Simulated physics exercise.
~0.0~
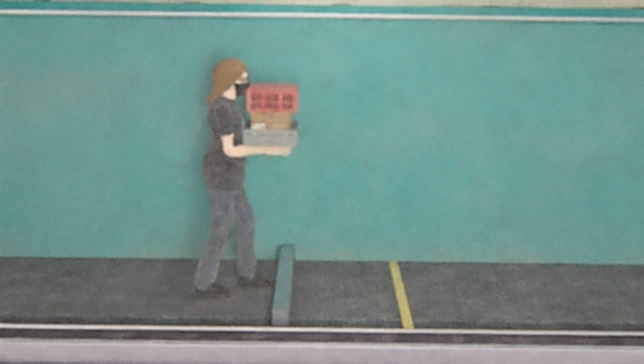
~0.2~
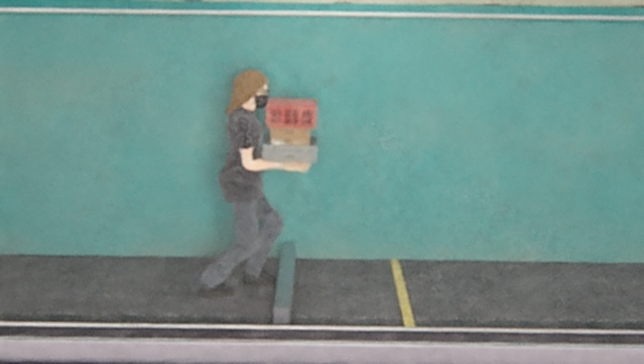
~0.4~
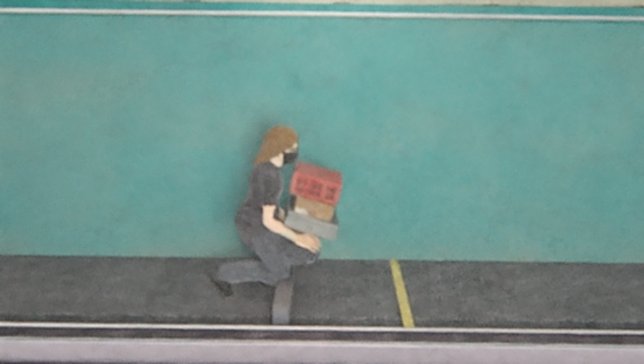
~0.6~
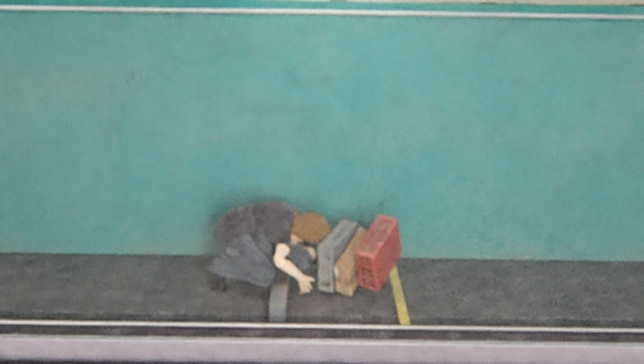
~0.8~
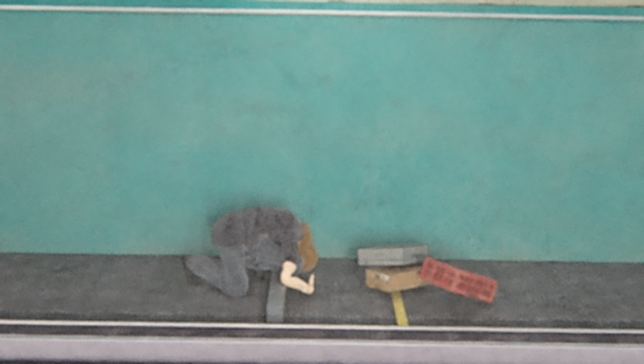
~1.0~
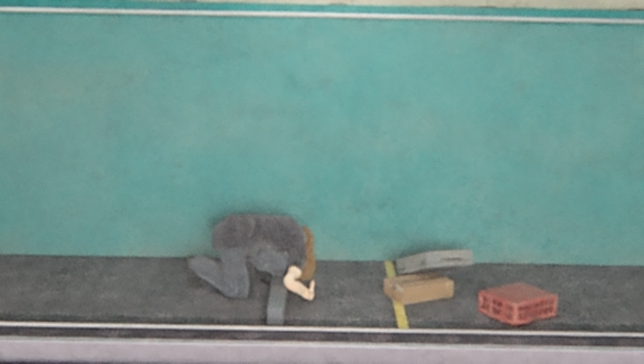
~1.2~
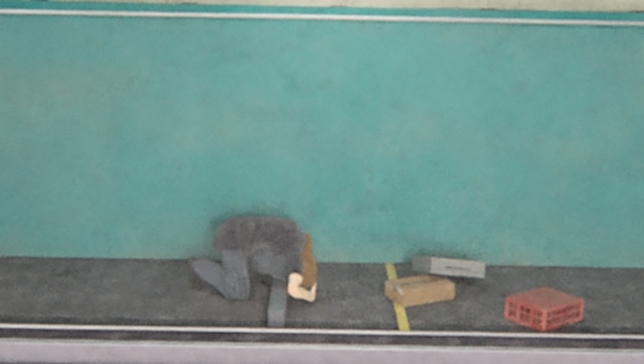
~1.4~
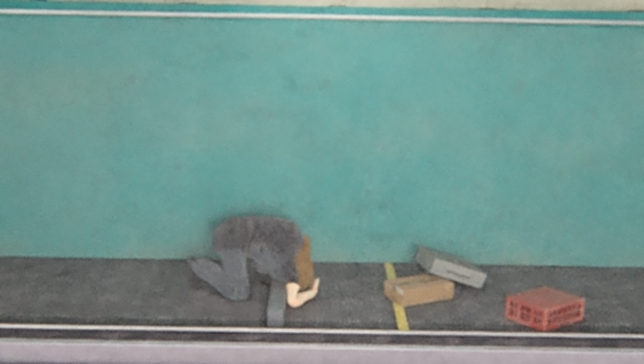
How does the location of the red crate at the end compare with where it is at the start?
At the start the red crate is on top of the pile in the person's arms, left of the yellow line. At the end it lies on the floor well to the right of the line.
